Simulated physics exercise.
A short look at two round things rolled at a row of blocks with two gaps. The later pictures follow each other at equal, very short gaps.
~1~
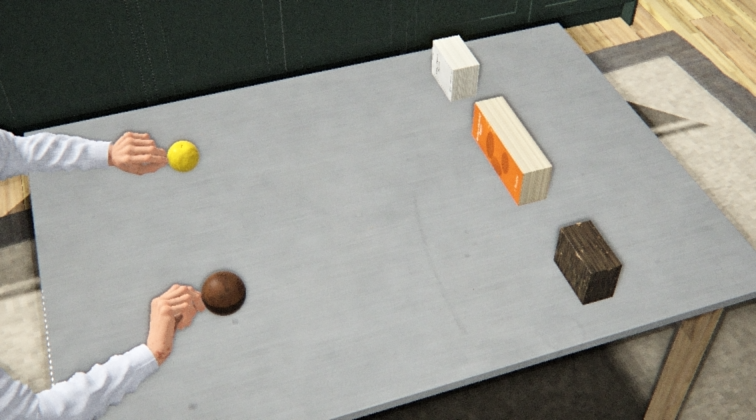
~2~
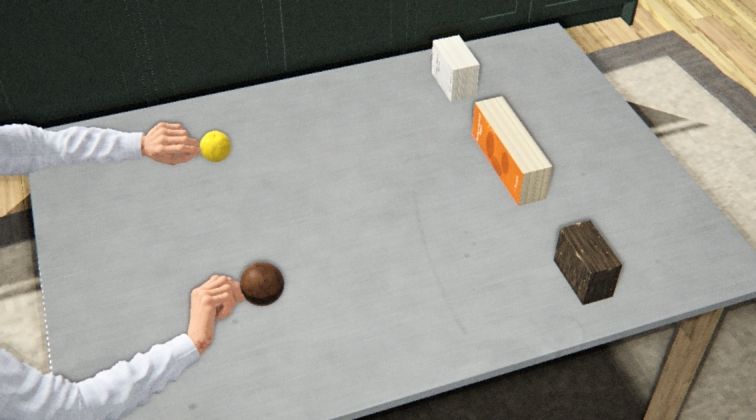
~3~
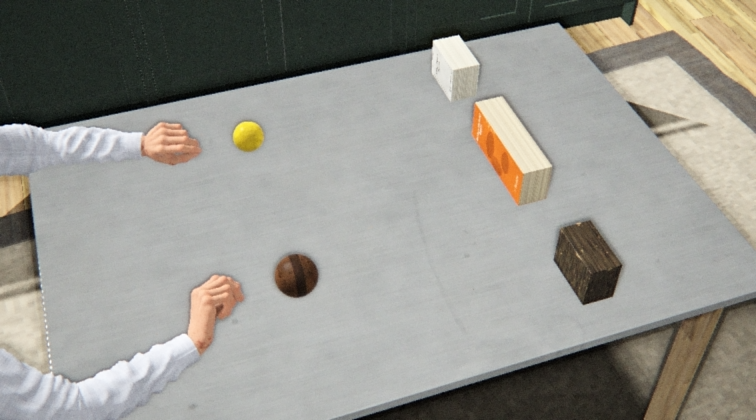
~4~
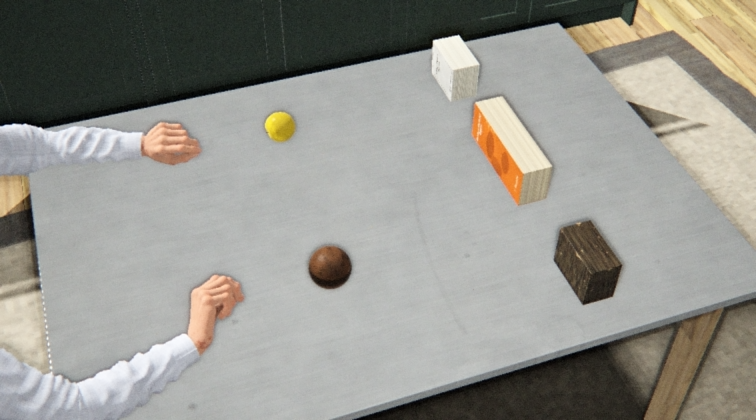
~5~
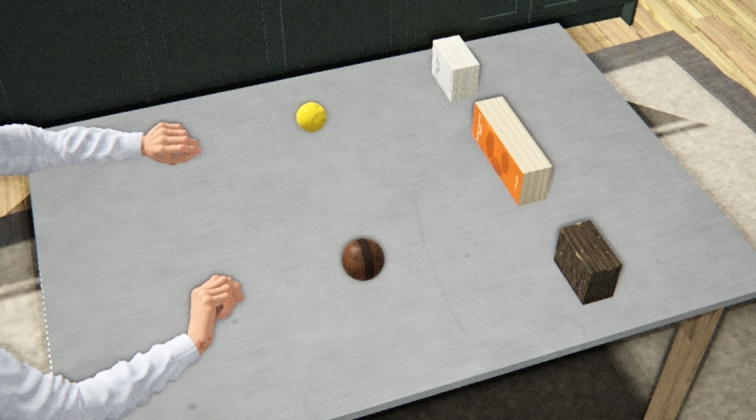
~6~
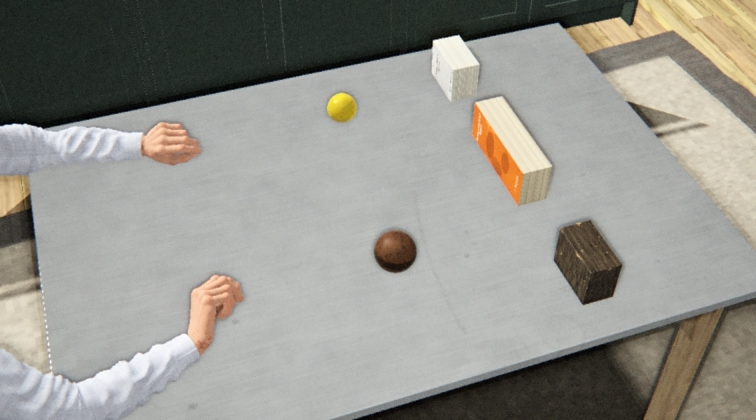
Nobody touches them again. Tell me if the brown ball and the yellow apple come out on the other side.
Here the brown ball rolls through, the yellow apple bounces off.
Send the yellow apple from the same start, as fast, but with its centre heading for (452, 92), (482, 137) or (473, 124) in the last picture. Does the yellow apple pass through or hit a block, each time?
Try by try, it strikes a block; is stopped; strikes a block.
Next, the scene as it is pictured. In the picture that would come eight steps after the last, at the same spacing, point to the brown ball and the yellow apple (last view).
Near (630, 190) and (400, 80).
Then, 0.52 s past the last view, brown ball heading on near (591, 204); yellow apple coming back near (409, 79).
Finally, the brown ball passes through its gap; the yellow apple hits a block.
